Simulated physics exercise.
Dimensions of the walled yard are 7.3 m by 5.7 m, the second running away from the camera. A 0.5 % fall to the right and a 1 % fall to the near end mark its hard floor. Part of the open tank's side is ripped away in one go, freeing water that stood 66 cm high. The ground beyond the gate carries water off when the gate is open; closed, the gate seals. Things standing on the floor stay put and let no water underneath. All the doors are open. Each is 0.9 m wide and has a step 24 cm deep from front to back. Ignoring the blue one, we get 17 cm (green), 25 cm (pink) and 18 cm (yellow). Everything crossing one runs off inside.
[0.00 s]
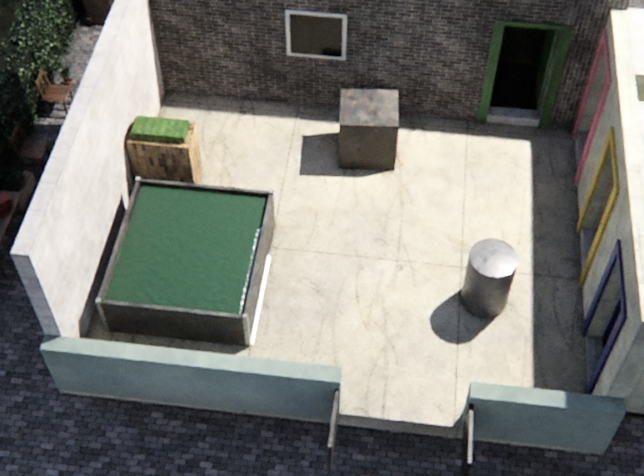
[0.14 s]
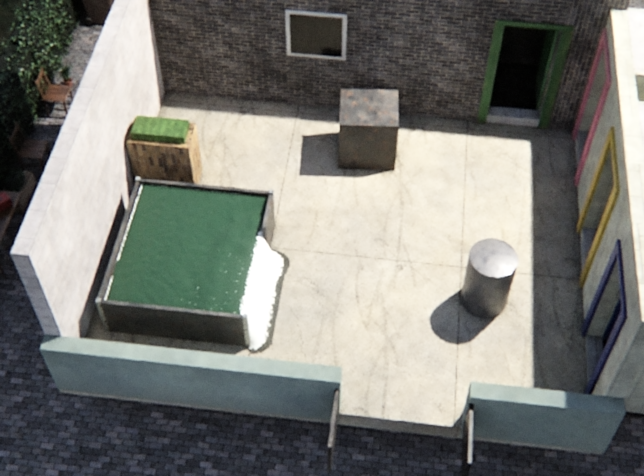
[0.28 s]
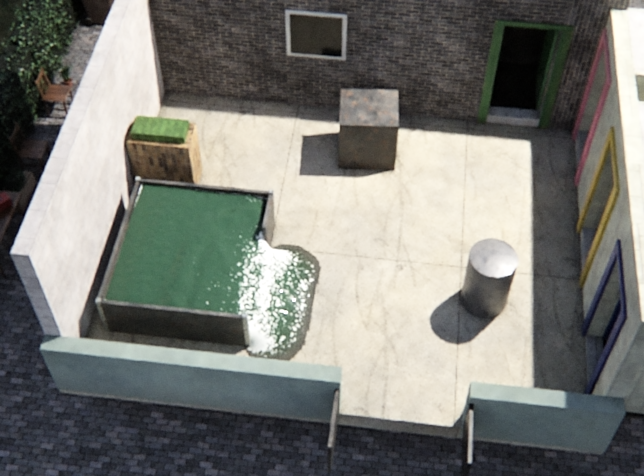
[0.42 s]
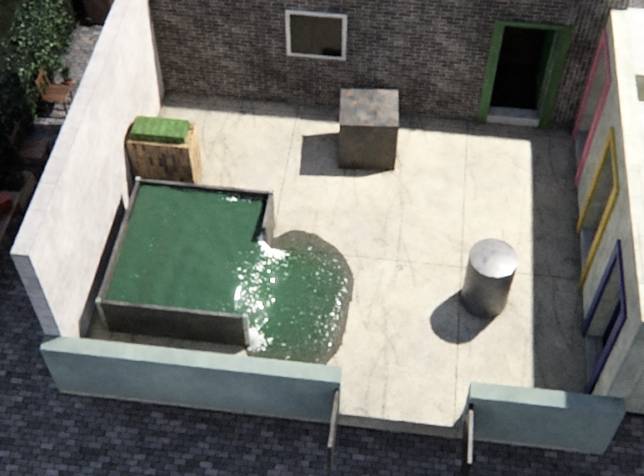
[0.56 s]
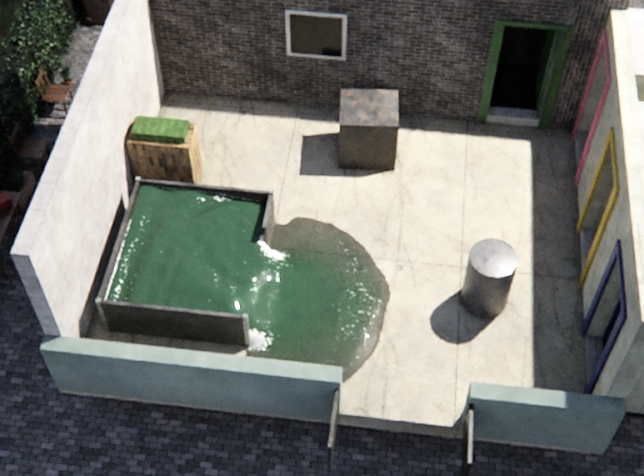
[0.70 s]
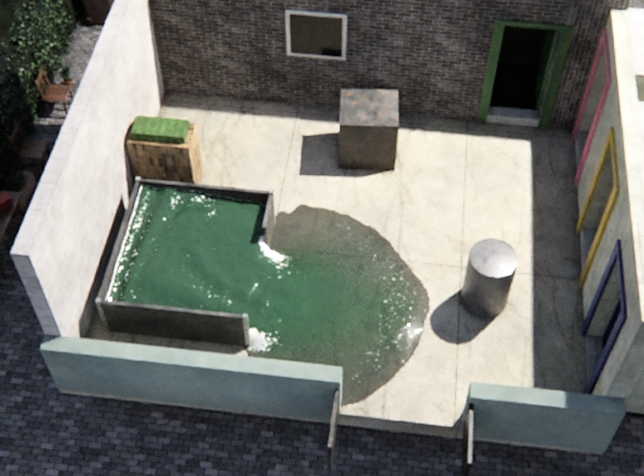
Green water bursts from the right side of a square open tank at the left of a pale walled yard, seen from high above by a still camera. A grey block, a silvery cylinder and a small green-topped wooden box stand around it, with pink, yellow and blue doorways at right. The water pours out white and foaming, then spreads rightward in a widening, glinting rounded pool as ripples cross the tank.
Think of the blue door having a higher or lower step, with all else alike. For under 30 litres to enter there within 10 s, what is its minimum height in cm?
Its minimum height would be about 25 cm.
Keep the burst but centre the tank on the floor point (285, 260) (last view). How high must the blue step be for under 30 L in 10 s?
I'd put it at close to 22 cm.
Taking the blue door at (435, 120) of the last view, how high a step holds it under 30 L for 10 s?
Around 9.5 cm would do it.
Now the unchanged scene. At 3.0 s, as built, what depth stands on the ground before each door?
Blue door 25 cm, green door 0 cm, pink door 10 cm, yellow door 13 cm.
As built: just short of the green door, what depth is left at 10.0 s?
About 6.5 cm.
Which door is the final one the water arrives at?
It's the green one.
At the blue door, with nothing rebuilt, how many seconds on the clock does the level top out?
Around 3.2 s, give or take.
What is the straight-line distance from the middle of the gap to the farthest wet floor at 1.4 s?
Near 4.8 metres, give or take.
After 1.4 s water covers 35 % of the floor, deepest (34 cm) near (262, 323); 5 cm at the blue door, 0 litres in over its 5 cm step.
After 3.0 s water covers 55 % of the floor, deepest (42 cm) near (583, 414); 25 cm at the blue door, 153 litres in over its 5 cm step.
After 10.0 s water covers 90 % of the floor, deepest (10 cm) near (568, 346); 10 cm at the blue door, 516 litres in over its 5 cm step.
At the blue door as built, the water arrived by 1.4 s and peaked near 25 cm at 3.2 s.
With a step of 21 cm, 62 litres would have come in within the 10 s; with 28.5 cm, 11 litres. So under 30 litres takes about 25 cm.
